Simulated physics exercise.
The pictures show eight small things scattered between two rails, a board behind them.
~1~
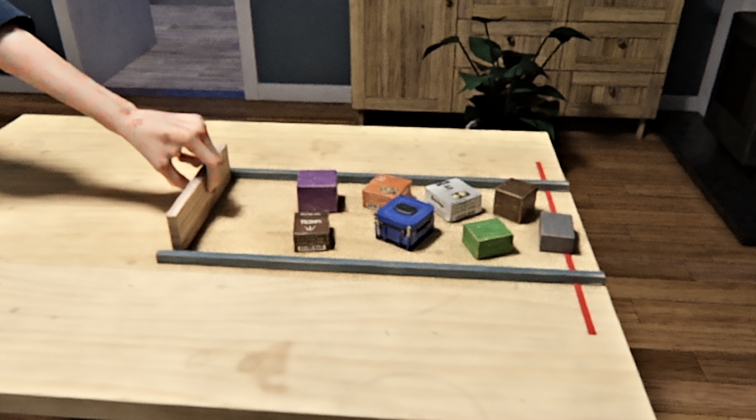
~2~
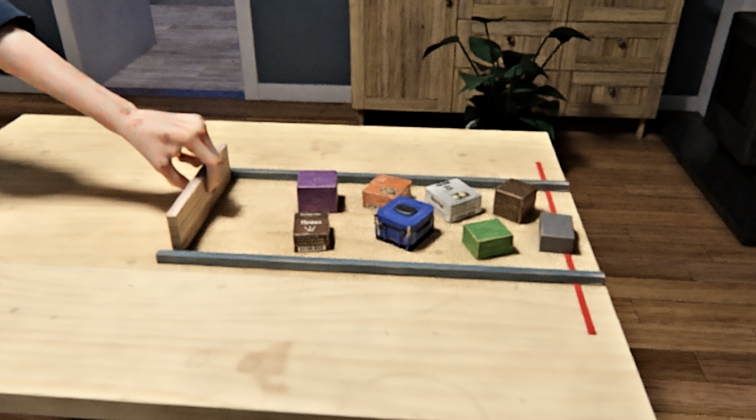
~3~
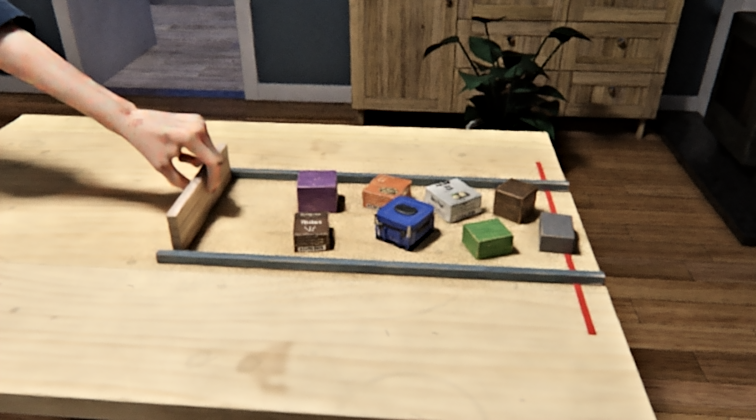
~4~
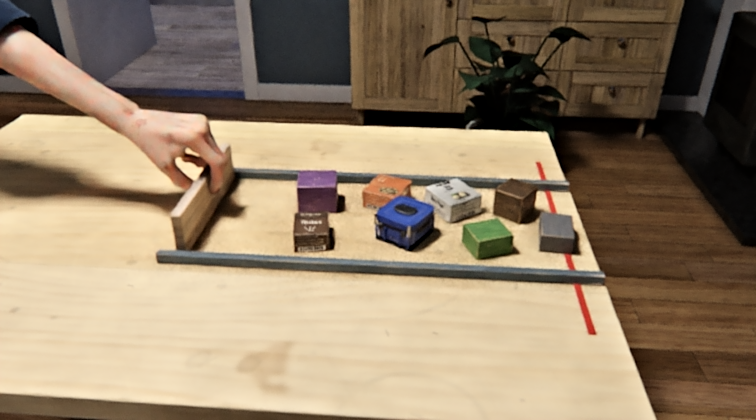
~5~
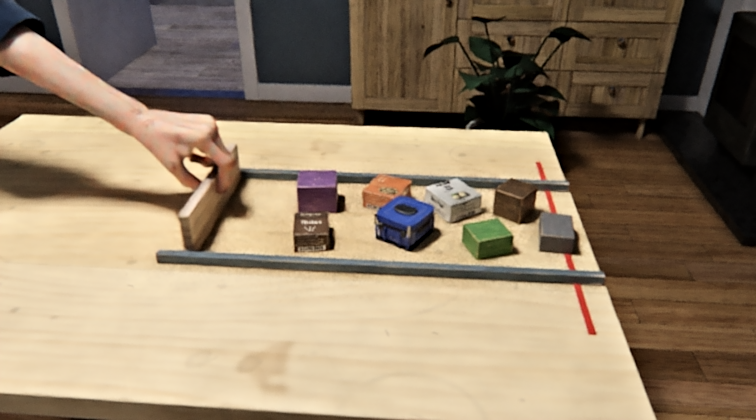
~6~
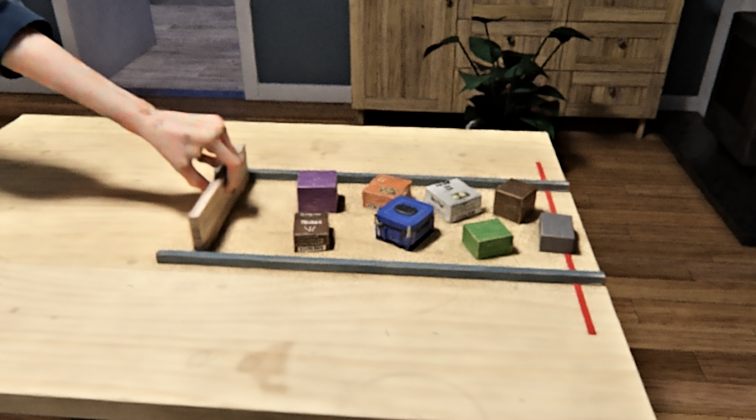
On a wooden table, a hand slides a board slightly right behind eight small objects.
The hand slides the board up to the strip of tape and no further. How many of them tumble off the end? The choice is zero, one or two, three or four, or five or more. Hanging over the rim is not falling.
Outcome: The number that fall off is five or more.
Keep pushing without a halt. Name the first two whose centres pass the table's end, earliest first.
Earliest first: The black block, the grey block.
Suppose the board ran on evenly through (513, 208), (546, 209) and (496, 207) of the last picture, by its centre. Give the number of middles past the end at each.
It would be 4, 6 and 4.
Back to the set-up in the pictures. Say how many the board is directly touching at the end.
2 of them.
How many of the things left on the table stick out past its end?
2 of them.
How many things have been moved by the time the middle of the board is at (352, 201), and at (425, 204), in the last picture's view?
By then 5, and 8.
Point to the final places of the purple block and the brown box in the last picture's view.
First (576, 203), then (586, 245).
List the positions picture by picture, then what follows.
In the first frame, grey block (556, 233); black block (515, 200); green block (487, 238); board (203, 195); tape (560, 230).
In the second frame, black block (515, 200); orange box (387, 193).
In the third frame, green block (487, 239); brown box (312, 231).
In the fourth frame, grey block (556, 233); board (206, 195).
In the fifth frame, black block (515, 200); white box (453, 200).
In the sixth frame, grey block (556, 233); black block (515, 200); green block (487, 239); board (222, 196); tape (560, 230).
Early on, none off yet; grey block at rest near (556, 233); black block at rest near (515, 200); green block at rest near (487, 239).
Finally, the number that fall off is five or more; lost, orange box, blue case, white box, green block, black block and grey block.
